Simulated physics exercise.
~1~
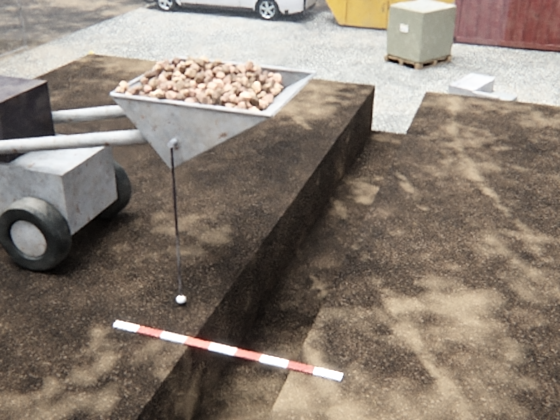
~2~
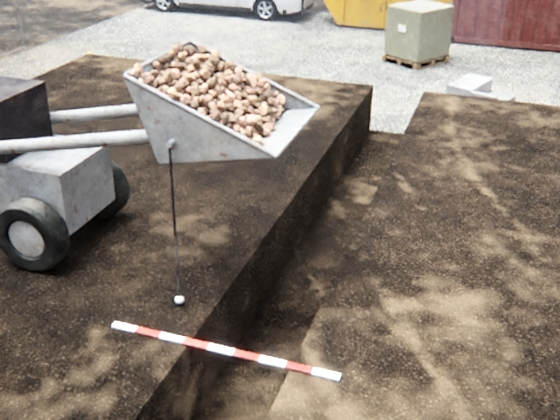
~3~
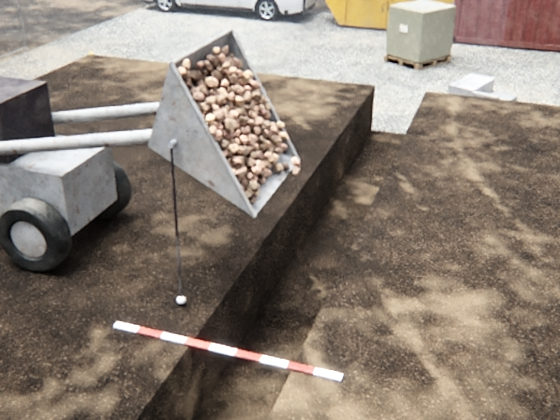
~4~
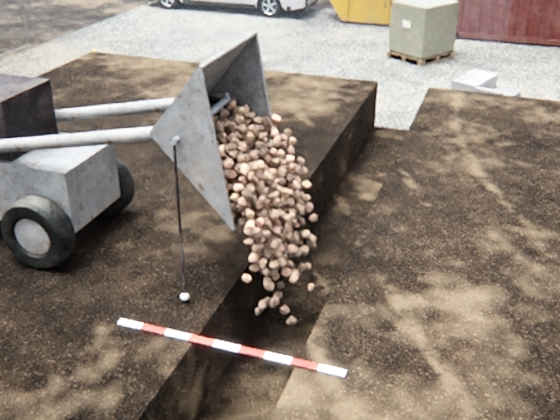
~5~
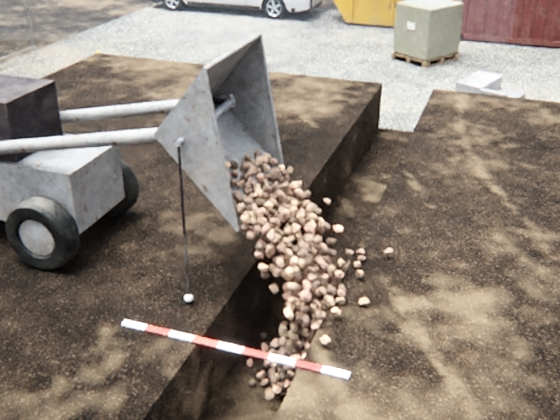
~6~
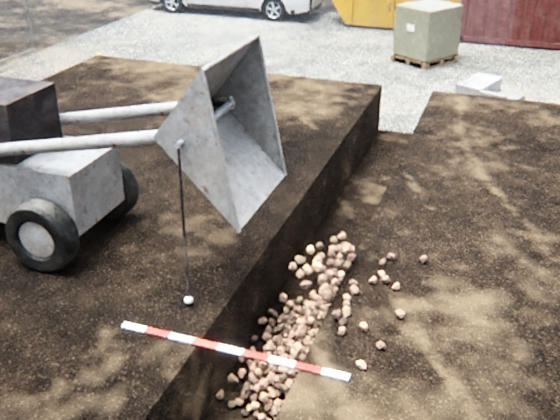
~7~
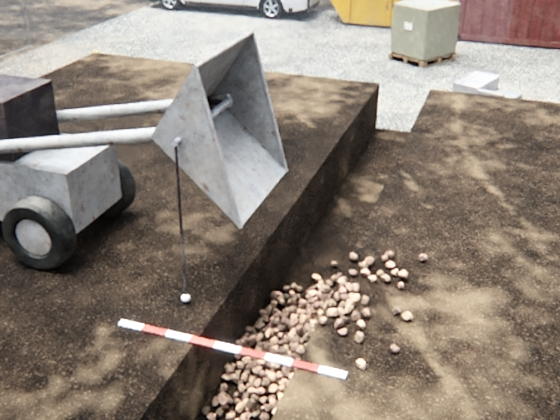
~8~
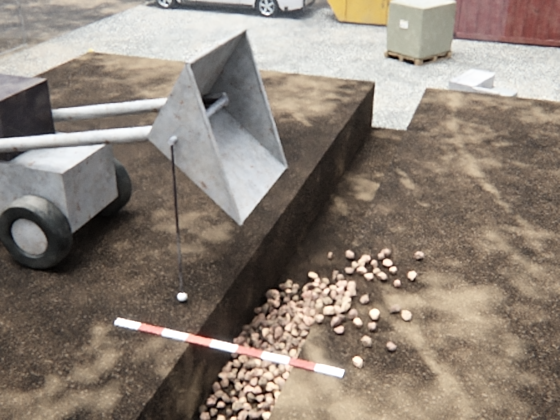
A grey metal bucket heaped with pinkish-brown stones juts from a small wheeled loader at the left of an earthen yard, seen from above by a slightly swaying camera. A trench crosses in front, with a red and white striped pole over it, a white ball hanging below the bucket, and a car, yellow and red containers and a wrapped pallet behind. The bucket tips forward to the right, and the stones slide to its lip. They pour down in a thick stream into the trench, a few scattering beyond. The emptied bucket stays tilted, most stones lying heaped in the trench.
